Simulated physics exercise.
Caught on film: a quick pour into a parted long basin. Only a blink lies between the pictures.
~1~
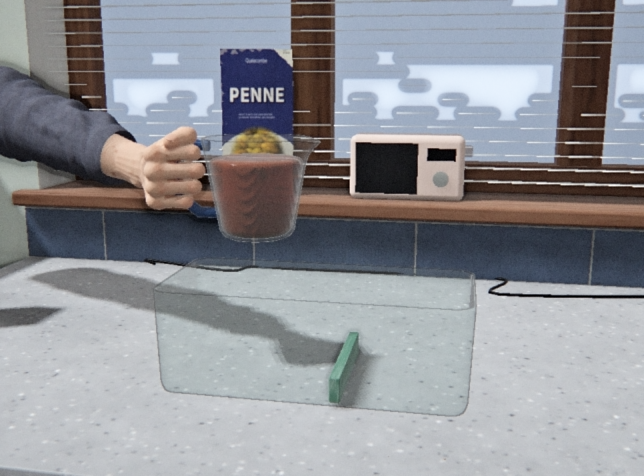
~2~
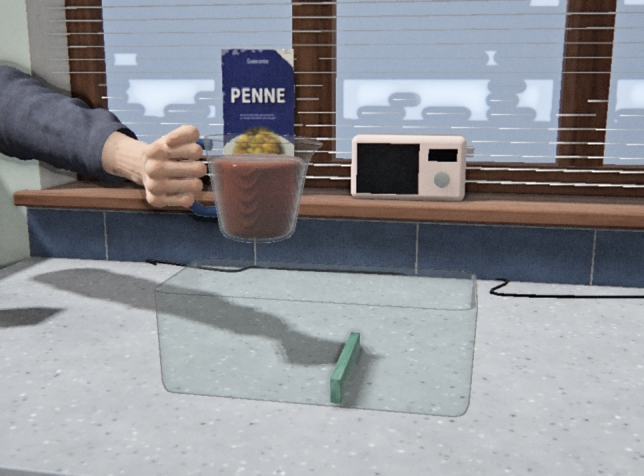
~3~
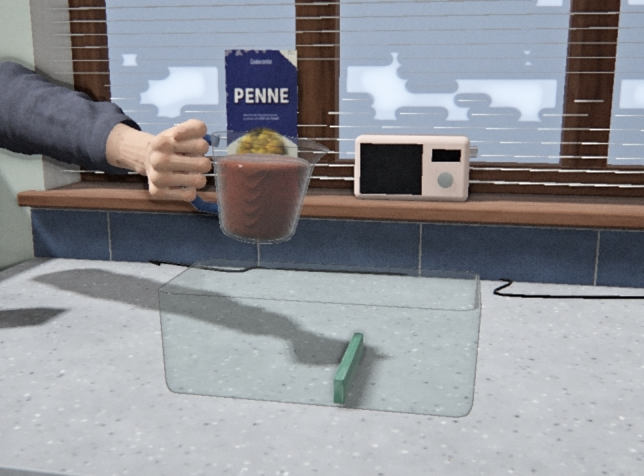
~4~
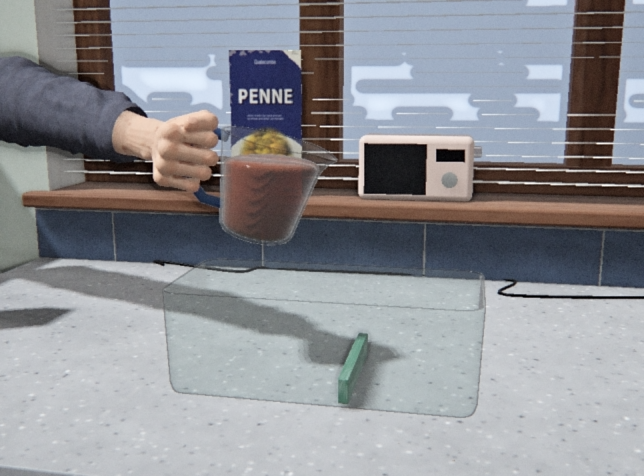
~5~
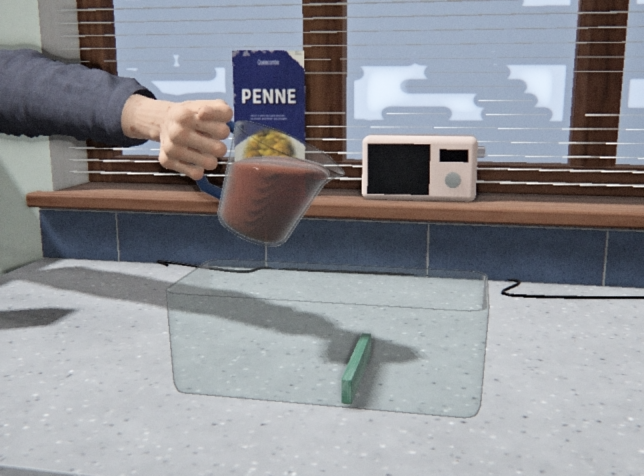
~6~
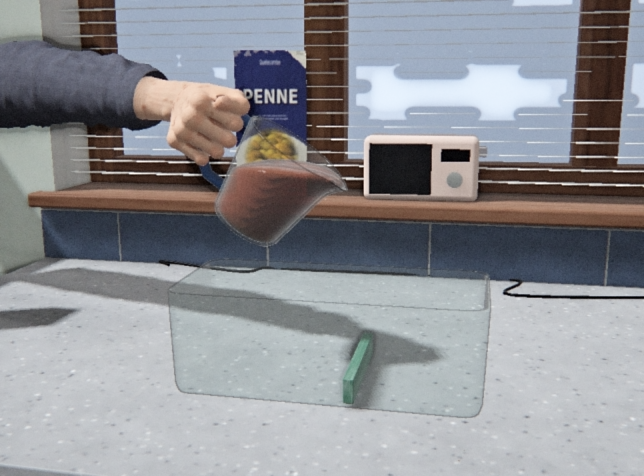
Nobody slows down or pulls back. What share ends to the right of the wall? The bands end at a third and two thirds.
It comes to from a third to two thirds.
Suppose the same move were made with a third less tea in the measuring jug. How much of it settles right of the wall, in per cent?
About 40 per cent.
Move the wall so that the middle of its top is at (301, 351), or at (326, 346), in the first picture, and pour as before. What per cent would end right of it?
First some 90, then 75 per cent.
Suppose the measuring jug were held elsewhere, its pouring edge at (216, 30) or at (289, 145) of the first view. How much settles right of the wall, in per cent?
Near 20 % and 30 %.
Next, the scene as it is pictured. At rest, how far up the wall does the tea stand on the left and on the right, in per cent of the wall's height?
Some 30 per cent left and 60 right.
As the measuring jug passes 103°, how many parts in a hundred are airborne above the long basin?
Near 20 %.
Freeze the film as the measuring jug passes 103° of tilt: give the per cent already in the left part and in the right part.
The left part 10 per cent, the right part 35.
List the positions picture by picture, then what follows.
Tilt 0°; pouring edge (320, 141); surface from (213, 158) to (303, 160); the long basin's rim runs from (176, 275) to (474, 291); the wall's top is at (345, 355), in the first picture.
Tilt 2°; pouring edge (322, 143); surface from (215, 157) to (305, 161), in the second picture.
Tilt 6°; pouring edge (329, 150); surface from (221, 157) to (311, 163), in the third picture.
Tilt 14°; pouring edge (337, 159); surface from (229, 158) to (320, 165), in the fourth picture.
Tilt 24°; pouring edge (345, 173); surface from (234, 165) to (332, 169), in the fifth picture.
Tilt 36°; pouring edge (348, 189); surface from (233, 171) to (345, 181), in the sixth picture.
A moment on, the measuring jug is tipped right over and 37 per cent is still to pour, 8 is left of the wall and 34 right of it.
Next, the measuring jug is tipped right over and 2 per cent is still to pour, 40 is left of the wall and 56 right of it.
Then the measuring jug is tipped right over and 0 per cent is still to pour, 43 is left of the wall and 56 right of it.
Later the measuring jug is tipped right over and 0 per cent is still to pour, 44 is left of the wall and 56 right of it.
In the end 44 per cent lies left of the wall, 56 right of it and 1 outside.
